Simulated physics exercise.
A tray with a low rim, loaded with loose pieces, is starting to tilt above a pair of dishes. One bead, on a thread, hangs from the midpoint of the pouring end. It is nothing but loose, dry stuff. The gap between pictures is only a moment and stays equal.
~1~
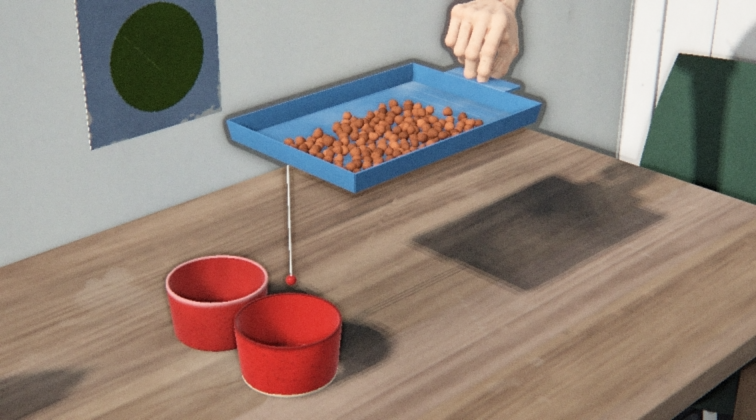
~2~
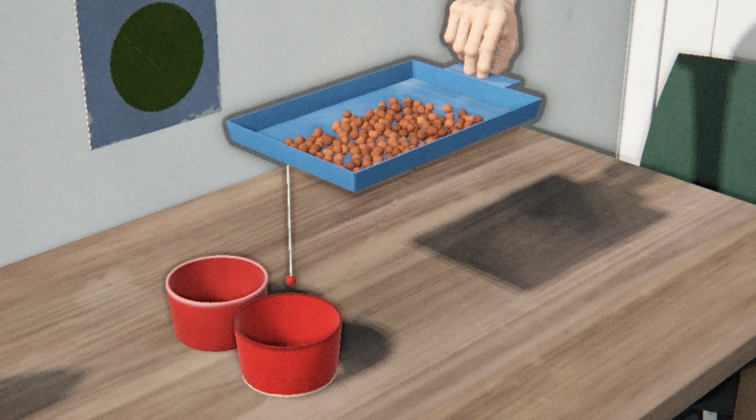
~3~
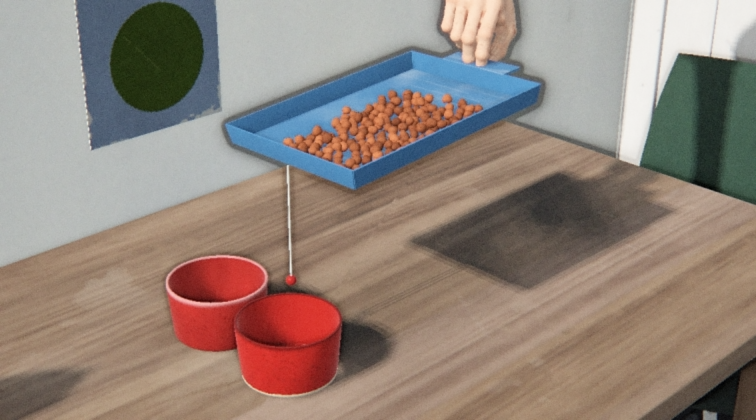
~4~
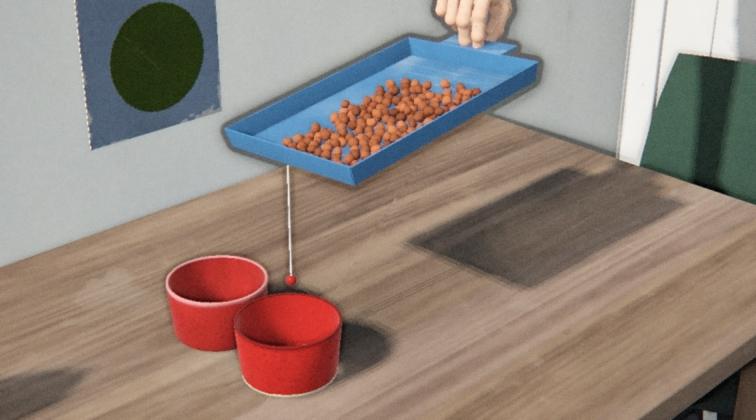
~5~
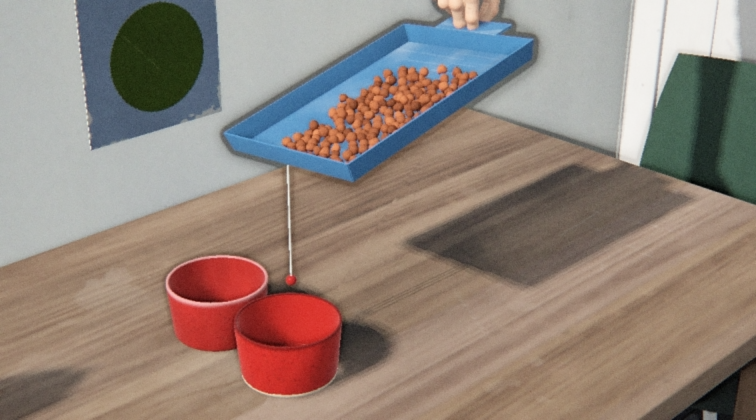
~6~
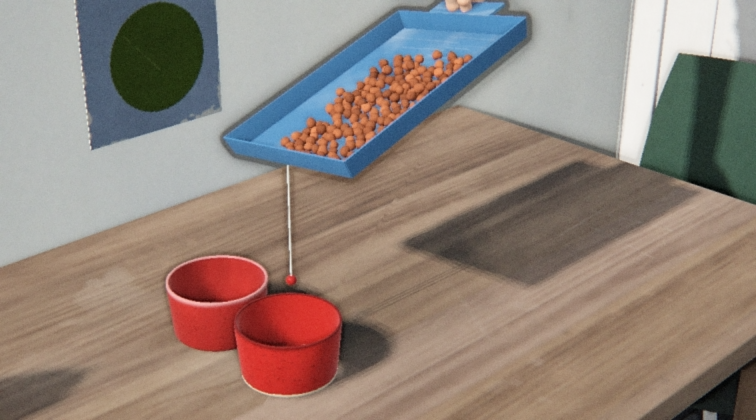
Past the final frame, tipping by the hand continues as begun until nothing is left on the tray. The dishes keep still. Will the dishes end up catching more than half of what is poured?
Yes, the caught share tops half.
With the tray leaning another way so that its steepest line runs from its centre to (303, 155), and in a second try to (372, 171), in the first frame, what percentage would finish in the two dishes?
The first comes to 40 %, while the second comes to 30 %.
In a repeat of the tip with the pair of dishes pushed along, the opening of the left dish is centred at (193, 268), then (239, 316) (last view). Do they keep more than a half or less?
First place: Beyond half; second place: Short of half.
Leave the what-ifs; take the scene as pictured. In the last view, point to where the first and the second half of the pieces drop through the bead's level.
Around (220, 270) first; around (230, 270) second.
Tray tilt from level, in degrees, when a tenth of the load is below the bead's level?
Near 120 degrees.
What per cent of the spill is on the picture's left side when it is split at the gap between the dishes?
Near 80 in a hundred.
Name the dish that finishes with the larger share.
It is the left one.
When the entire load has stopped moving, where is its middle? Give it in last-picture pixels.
About (213, 325).
Soon, tray tipped steeply; nearly all on the tray; a stray few in the air.
A while on, tray tipped past a quarter turn; nearly all on the tray; a small part in the left dish; a stray few outside both; a stray few in the air.
Towards the end, tray tipped past a quarter turn; a small part in the right dish; about two thirds in the left dish; about a third outside both.
Finally, tray tipped past a quarter turn; a small part in the right dish; about two thirds in the left dish; about a third outside both.
